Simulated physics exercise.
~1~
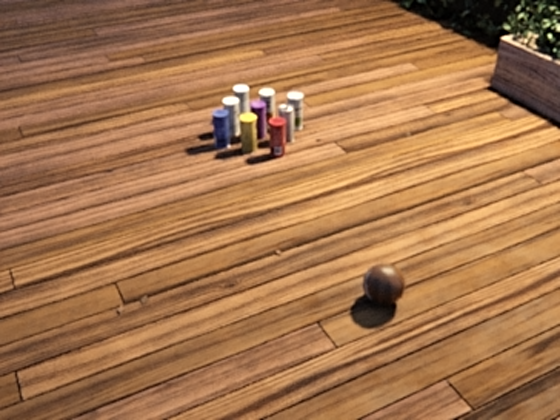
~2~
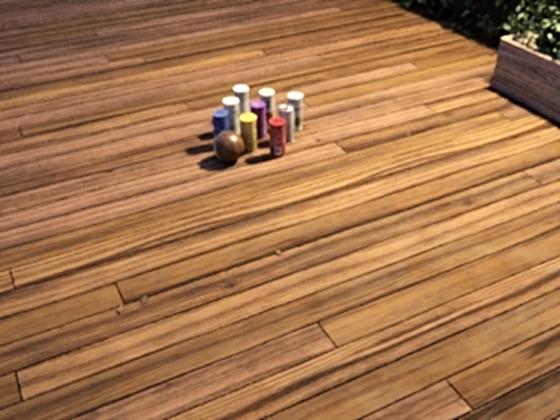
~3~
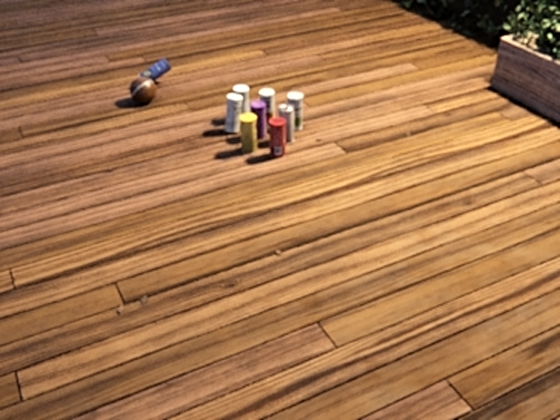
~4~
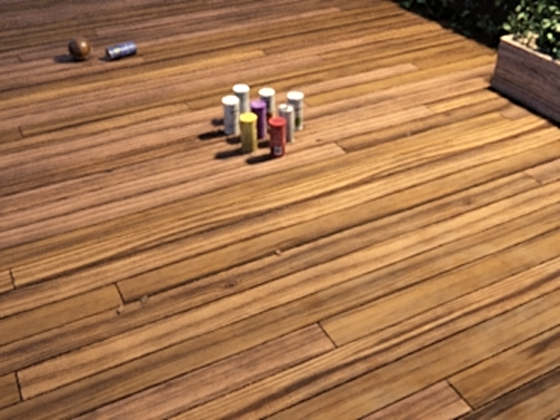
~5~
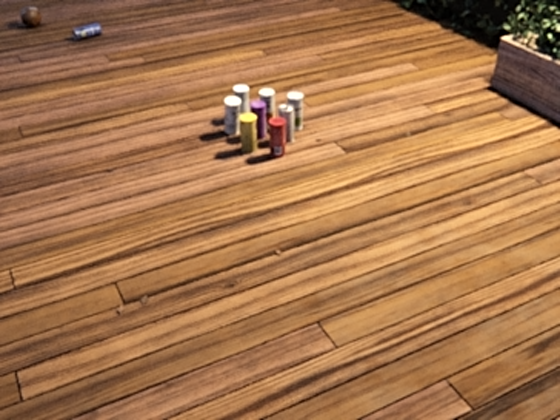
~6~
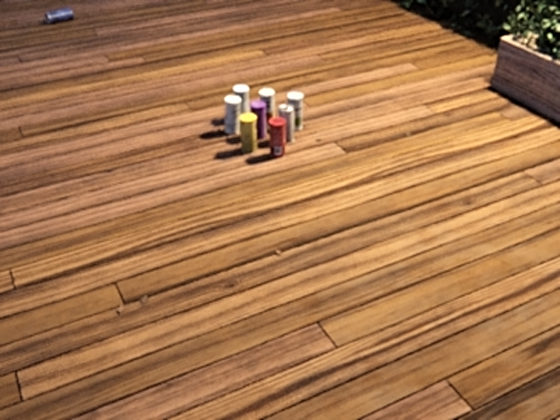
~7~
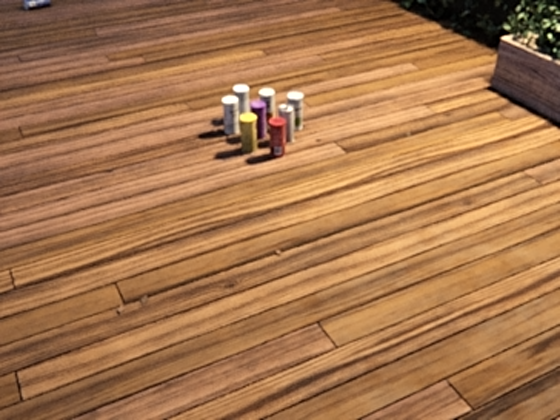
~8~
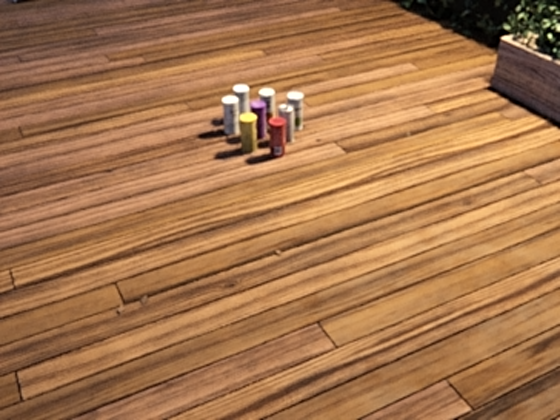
Wooden ball rolling across a plank deck, knocking the blue canister away from a cluster and out of view, the others staying upright.
